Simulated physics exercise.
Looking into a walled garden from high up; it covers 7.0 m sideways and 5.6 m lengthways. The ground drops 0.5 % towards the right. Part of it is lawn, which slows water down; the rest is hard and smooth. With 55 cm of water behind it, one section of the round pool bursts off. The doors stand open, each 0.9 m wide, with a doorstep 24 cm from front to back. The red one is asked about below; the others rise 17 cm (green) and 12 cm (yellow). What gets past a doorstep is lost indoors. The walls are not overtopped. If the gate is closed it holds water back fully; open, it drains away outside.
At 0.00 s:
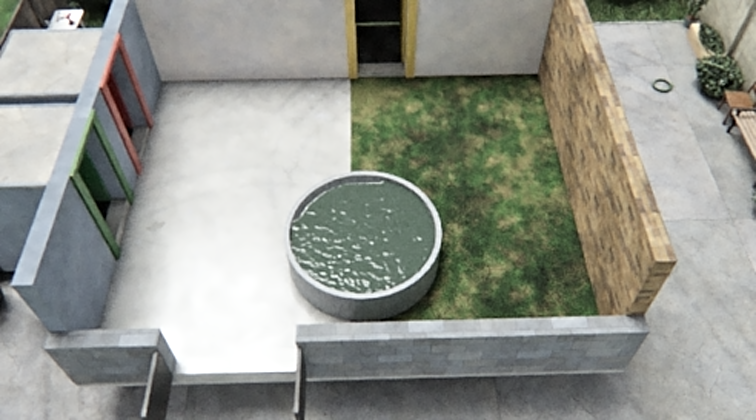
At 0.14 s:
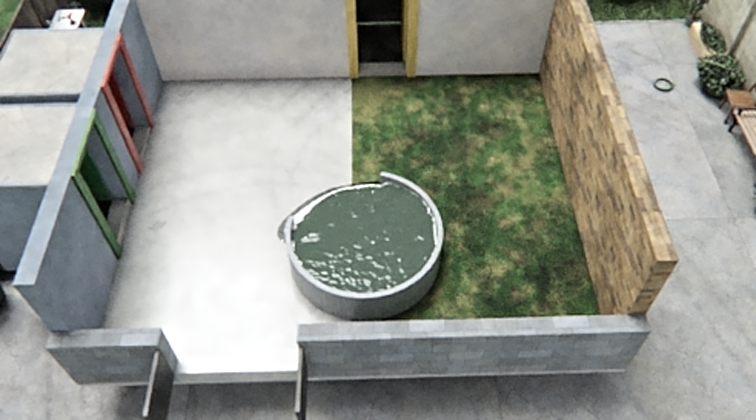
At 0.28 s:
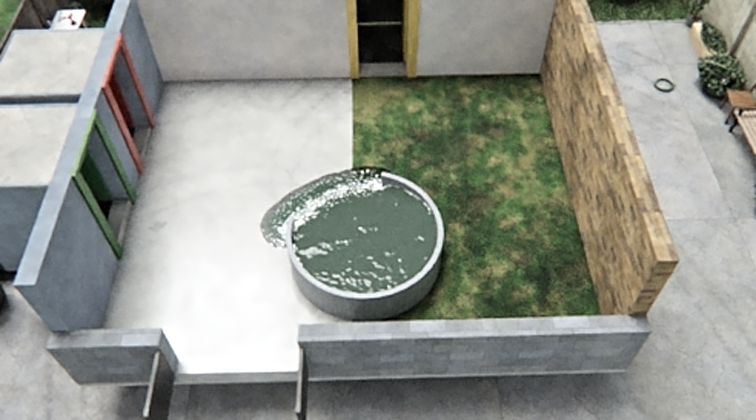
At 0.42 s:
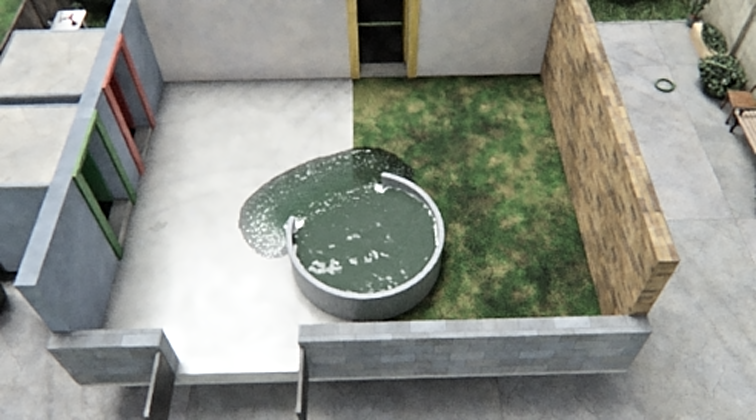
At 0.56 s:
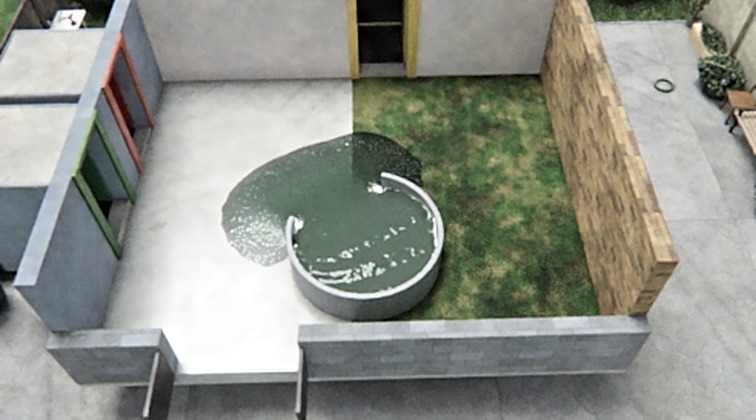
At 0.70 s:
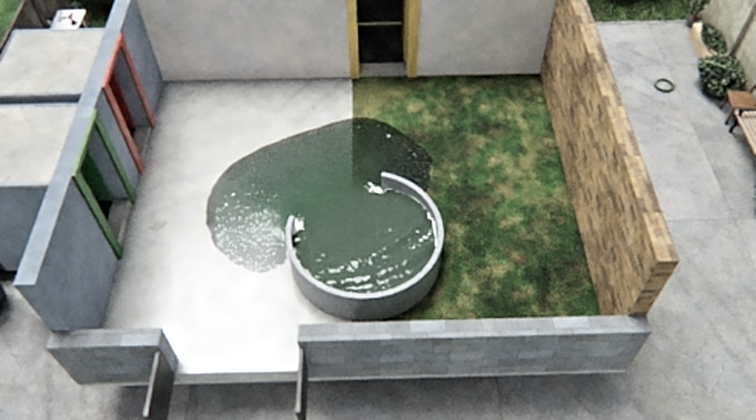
Walled garden seen from above, a round pool bursting open on its far side and water spreading across pale paving and grass.
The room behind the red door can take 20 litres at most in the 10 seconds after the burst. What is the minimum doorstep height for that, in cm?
About 11.5 cm.
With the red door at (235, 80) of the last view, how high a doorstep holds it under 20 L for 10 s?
Roughly 16 cm.
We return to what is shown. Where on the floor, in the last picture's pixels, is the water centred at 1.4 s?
Near (337, 211).
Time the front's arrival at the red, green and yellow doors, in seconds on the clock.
Red 1.6 s, green 1.6 s, yellow 1.8 s.
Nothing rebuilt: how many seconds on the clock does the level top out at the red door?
Near 3.8 s.
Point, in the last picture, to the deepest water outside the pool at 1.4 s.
At about (337, 198).
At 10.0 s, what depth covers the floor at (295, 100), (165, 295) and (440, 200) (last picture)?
In that order: 5, 6 and 4 cm.
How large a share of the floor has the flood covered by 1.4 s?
Some 35 per cent of it.
After 1.4 s water covers 35 % of the floor, deepest (22 cm) near (337, 198); it has not reached the red door.
After 3.0 s water covers 50 % of the floor, deepest (30 cm) near (192, 87); 13 cm at the red door, 18 litres in over its 8 cm doorstep.
After 10.0 s water covers 90 % of the floor, deepest (8 cm) near (532, 74); 4 cm at the red door, 57 litres in over its 8 cm doorstep.
At the red door as built, the water arrived by 1.6 s and peaked near 16 cm at 3.8 s.
Run again over the same 10 s with other heights there, 27 litres in over 10.5 cm, 6 litres over 14 cm. The limit of 20 litres is kept from about 11.5 cm up.
